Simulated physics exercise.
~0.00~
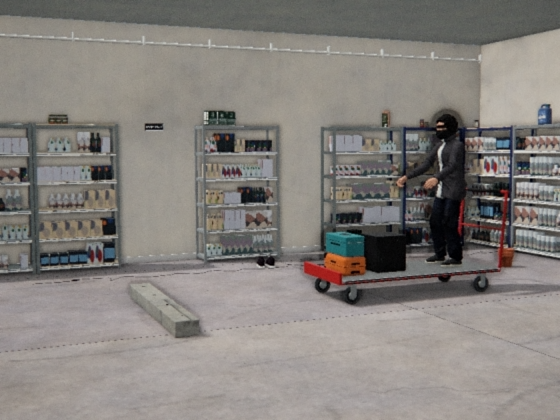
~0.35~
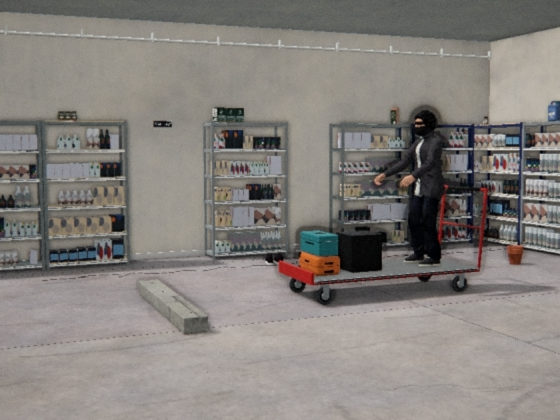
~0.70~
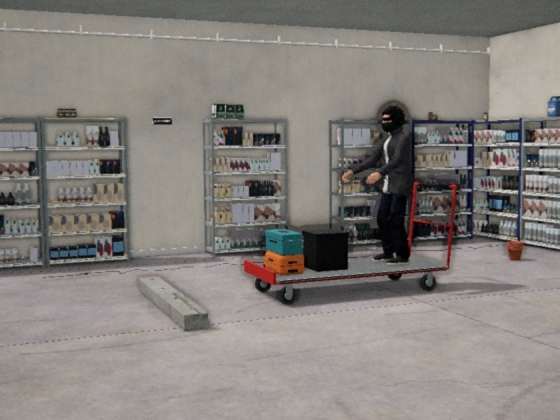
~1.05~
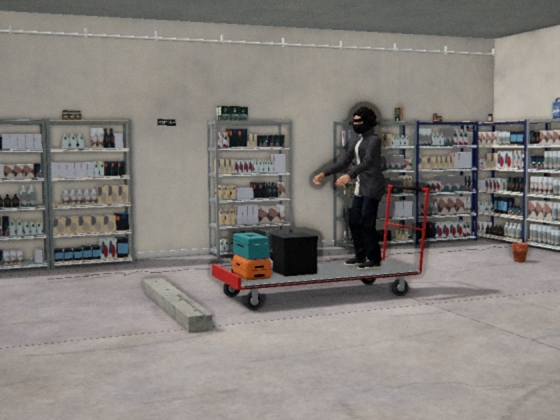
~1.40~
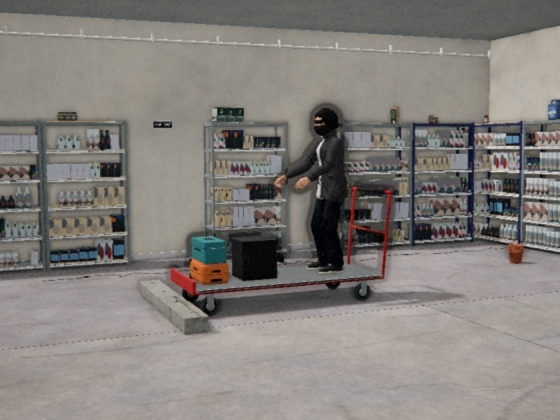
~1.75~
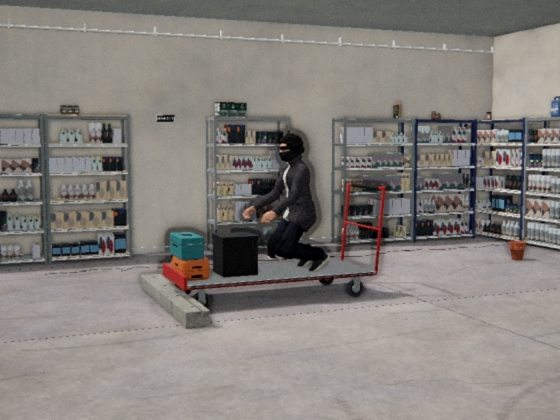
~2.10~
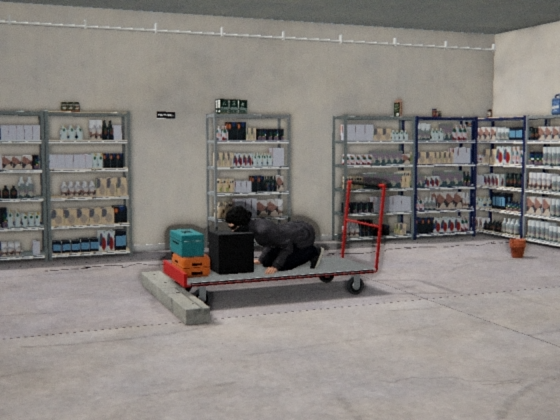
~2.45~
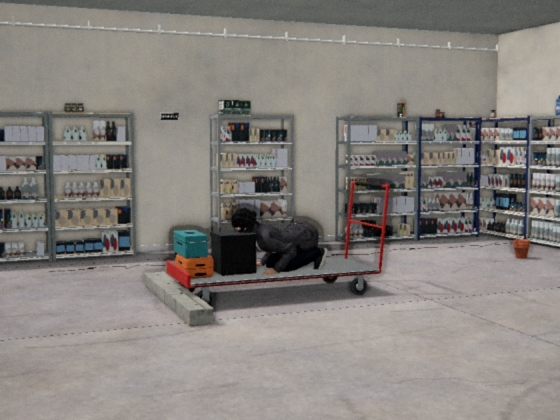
Flatbed trolley carrying crates and a standing masked worker rolls left, stops at a kerb, and the worker crumples onto the deck.
